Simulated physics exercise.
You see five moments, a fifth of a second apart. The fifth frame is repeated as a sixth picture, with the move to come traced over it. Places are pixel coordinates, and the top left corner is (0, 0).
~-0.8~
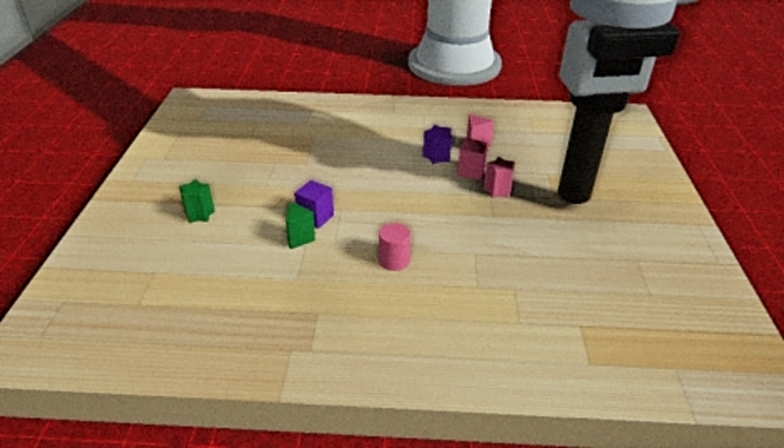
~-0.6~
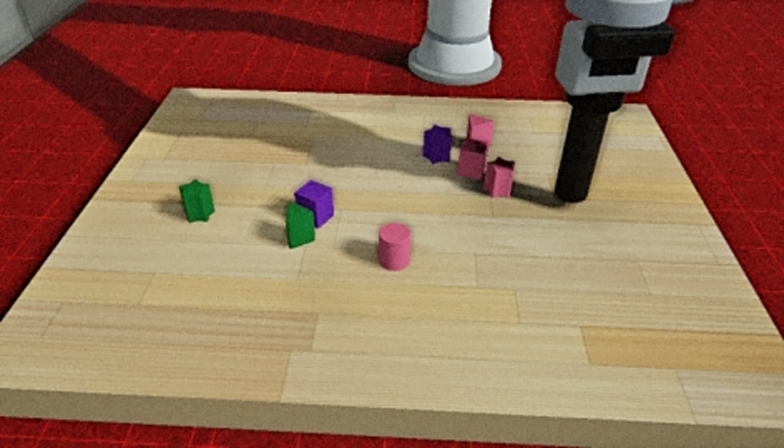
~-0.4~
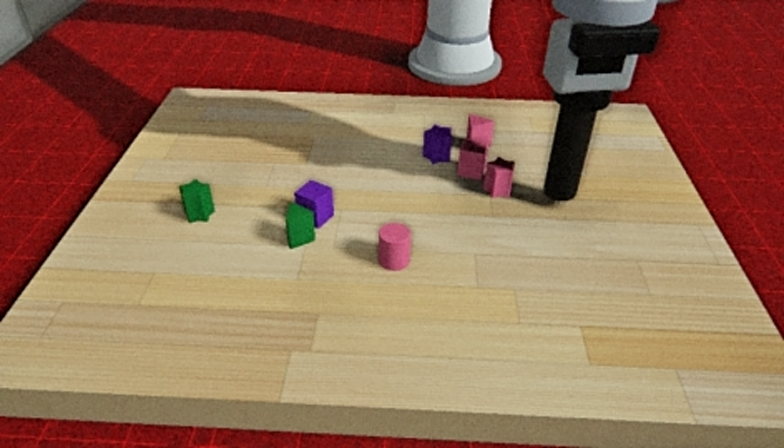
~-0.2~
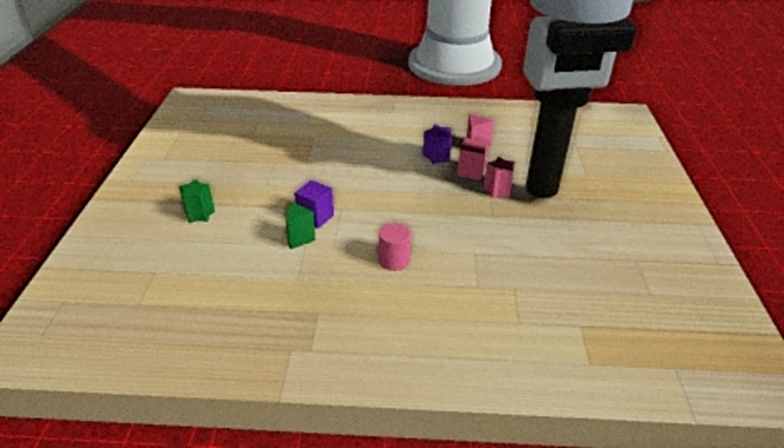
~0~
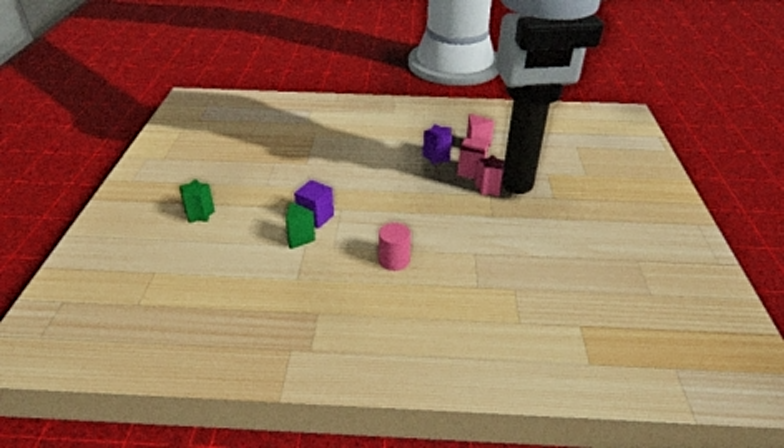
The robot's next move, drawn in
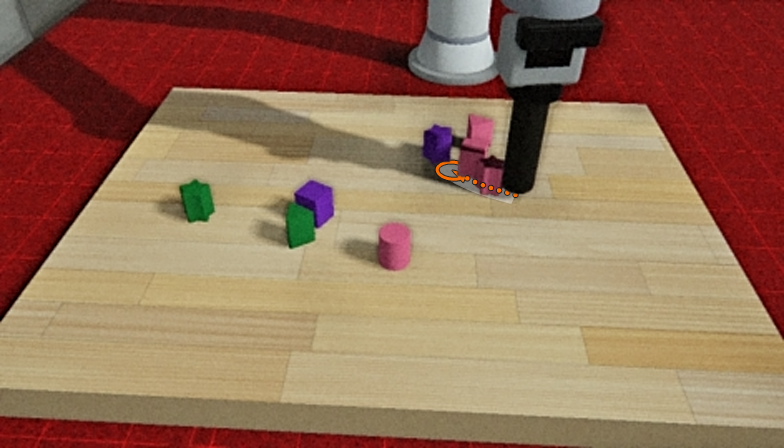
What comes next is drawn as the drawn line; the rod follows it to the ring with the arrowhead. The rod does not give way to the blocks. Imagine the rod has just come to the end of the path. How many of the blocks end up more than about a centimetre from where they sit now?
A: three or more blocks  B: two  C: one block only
It's A.
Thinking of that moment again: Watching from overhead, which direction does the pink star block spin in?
Seen from above, counterclockwise.
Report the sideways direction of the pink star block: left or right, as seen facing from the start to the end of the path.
Left-hand side.
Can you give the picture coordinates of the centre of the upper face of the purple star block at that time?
About (426, 121).
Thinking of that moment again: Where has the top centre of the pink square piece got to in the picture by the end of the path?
In the picture, it is at (445, 131).
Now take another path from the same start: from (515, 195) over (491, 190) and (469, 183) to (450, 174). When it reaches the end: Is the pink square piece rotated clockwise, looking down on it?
The answer is yes.
Drawn move, from (515, 195) via (481, 184), ending at (453, 170).
On the path given first. Halfway along, rod (482, 176); pink square piece (461, 141), turned 65° clockwise; pink star block (457, 156), turned 15° anticlockwise.
At the end, rod (453, 162); purple star block (426, 121), turned 15° anticlockwise; pink square piece (445, 131), turned 60° clockwise; pink triangular block still; pink star block (433, 151), turned 50° anticlockwise.
